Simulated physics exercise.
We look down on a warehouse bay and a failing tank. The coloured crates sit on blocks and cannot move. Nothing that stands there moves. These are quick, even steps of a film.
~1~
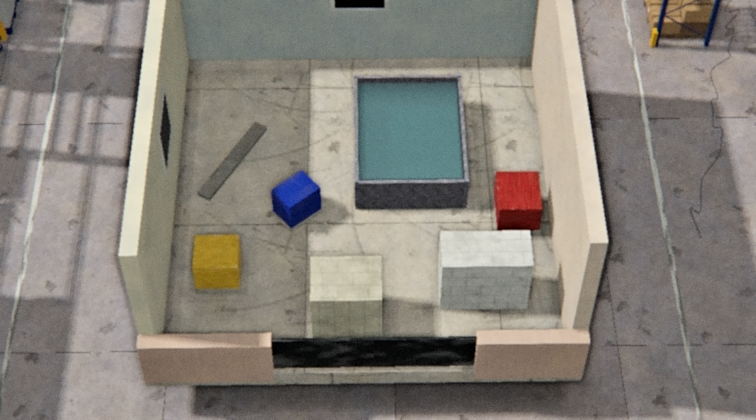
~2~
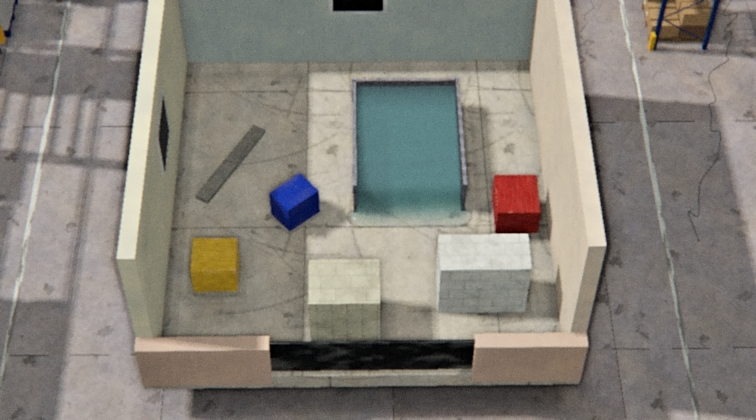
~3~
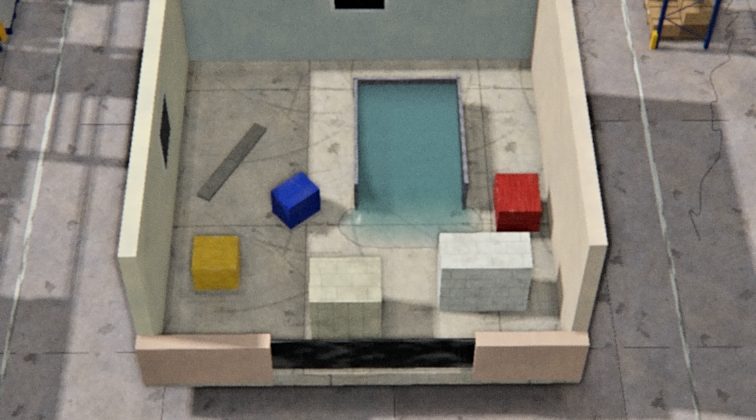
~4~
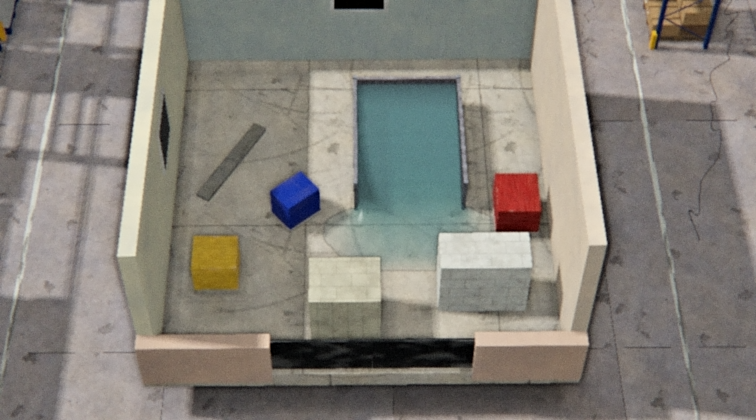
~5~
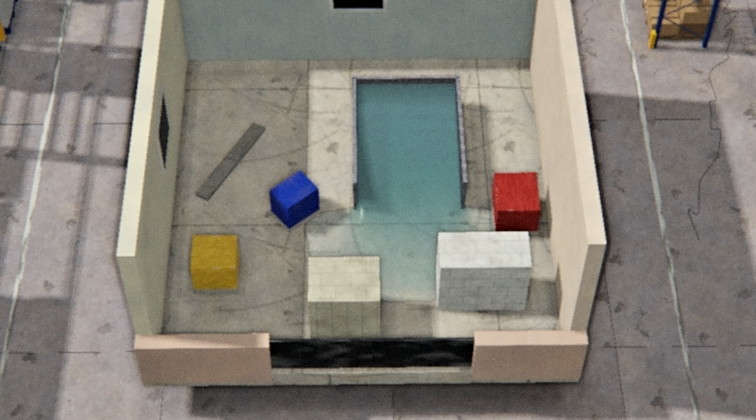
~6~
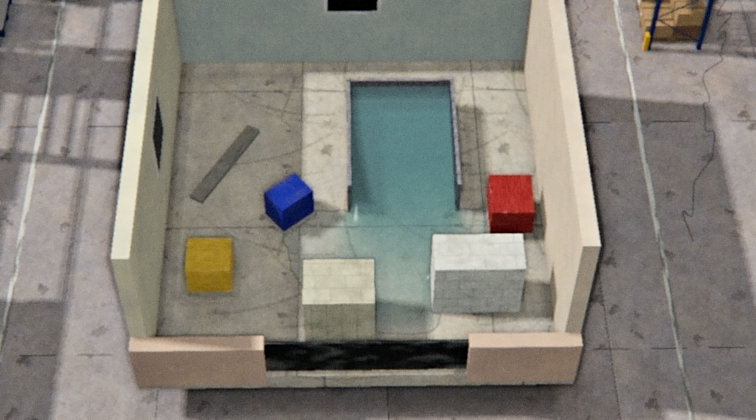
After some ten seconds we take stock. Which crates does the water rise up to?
The blue crate gets wet; the red crate gets wet; the yellow crate gets wet.
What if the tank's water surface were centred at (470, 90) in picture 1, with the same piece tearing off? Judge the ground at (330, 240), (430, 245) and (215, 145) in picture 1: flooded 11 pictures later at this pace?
In that order: Under water, wet, clear.
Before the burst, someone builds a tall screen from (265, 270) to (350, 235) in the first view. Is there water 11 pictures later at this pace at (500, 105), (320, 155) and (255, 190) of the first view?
In turn: Not flooded, free of water, no water.
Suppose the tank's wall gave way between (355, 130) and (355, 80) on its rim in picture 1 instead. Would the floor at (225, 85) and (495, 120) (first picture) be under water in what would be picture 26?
In turn: Covered, no water.
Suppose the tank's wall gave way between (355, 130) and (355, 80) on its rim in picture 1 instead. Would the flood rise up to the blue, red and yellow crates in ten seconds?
One by one: Blue crate is wetted; red crate remains dry; yellow crate is wetted.
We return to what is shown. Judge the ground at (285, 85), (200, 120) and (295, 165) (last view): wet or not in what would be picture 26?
In turn: No water, dry, no water.
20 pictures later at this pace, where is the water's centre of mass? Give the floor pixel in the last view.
Roughly at (388, 260).
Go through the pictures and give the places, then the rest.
The first picture shows still water in the tank at (409, 130).
In the second picture, the front is at (468, 213), out from the gap at (409, 202).
In the third picture, the front is at a hidden place, out from the gap at (410, 202).
In the fourth picture, water pours out at (410, 202) and has run to a hidden place.
In the fifth picture, the front is at a hidden place, out from the gap at (409, 201).
In the sixth picture, water pours out at (404, 204) and has run to (377, 328).
A moment on, water covers 25 % of the floor; the blue crate water round its plinth, the red crate water round its plinth, the yellow crate not reached.
Next, water covers 40 % of the floor; the blue crate water round its plinth, the red crate water round its plinth, the yellow crate water round its plinth.
Then, water covers 60 % of the floor; the blue crate water round its plinth, the red crate water round its plinth, the yellow crate water round its plinth.
Later, water covers 90 % of the floor; the blue crate water round its plinth, the red crate water round its plinth, the yellow crate water round its plinth.
In the end, water covers 100 % of the floor; the blue crate was topped, the red crate was topped, the yellow crate was topped.
